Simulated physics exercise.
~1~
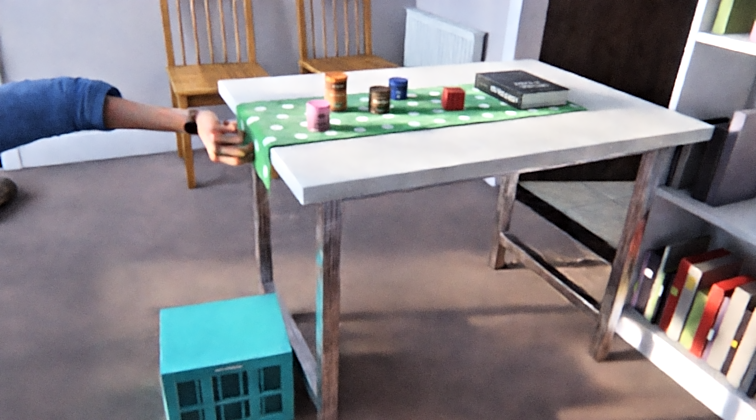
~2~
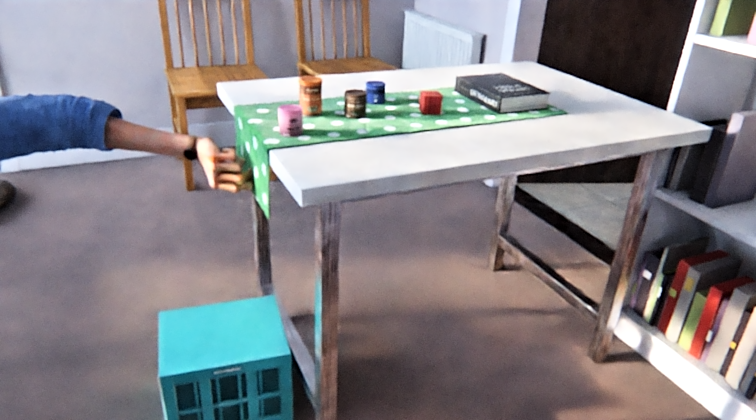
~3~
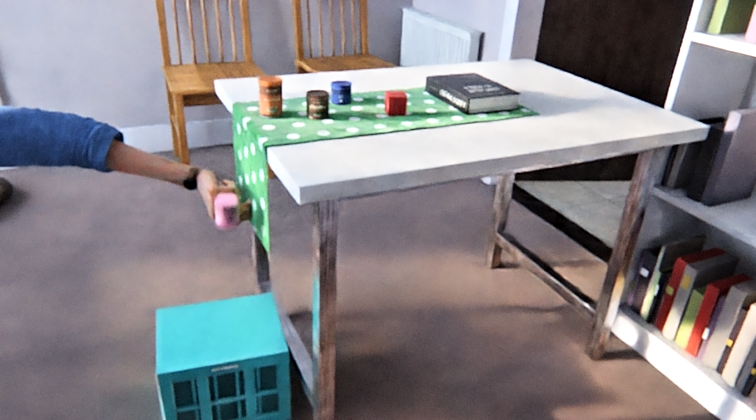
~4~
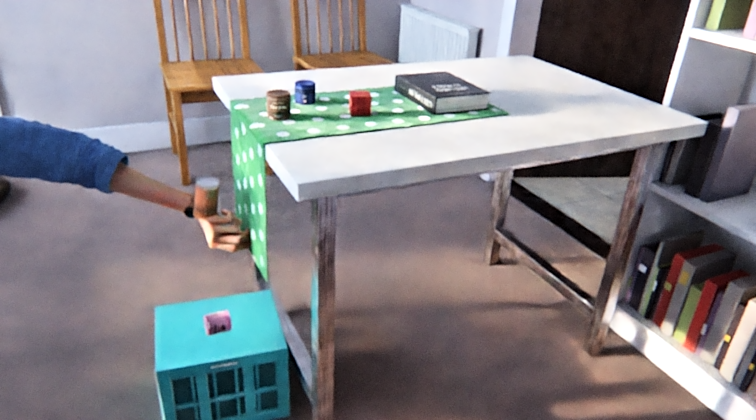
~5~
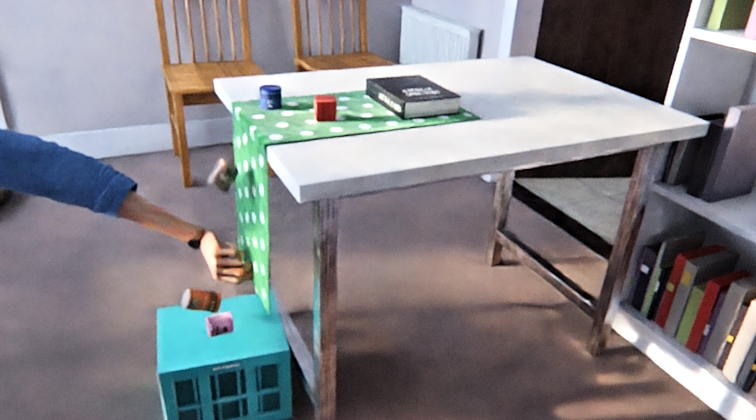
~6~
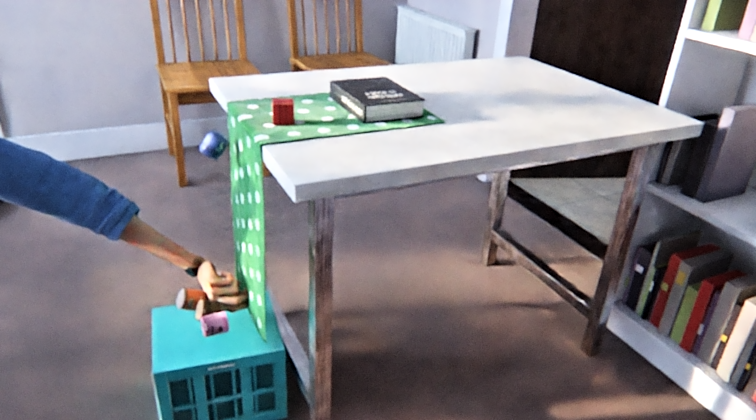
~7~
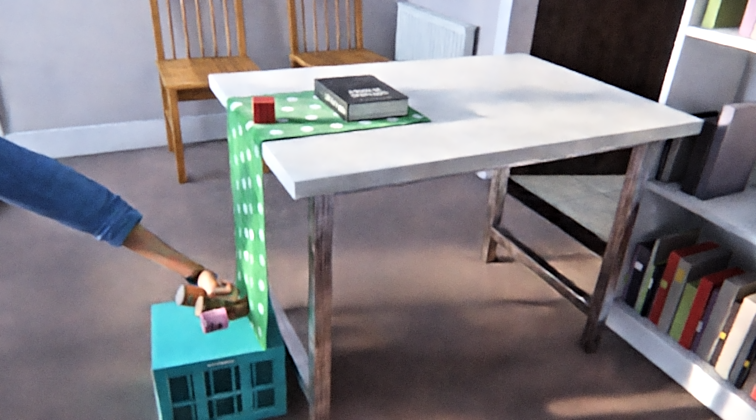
At a table, a hand pulls the green cloth down to a crate, dropping four containers.
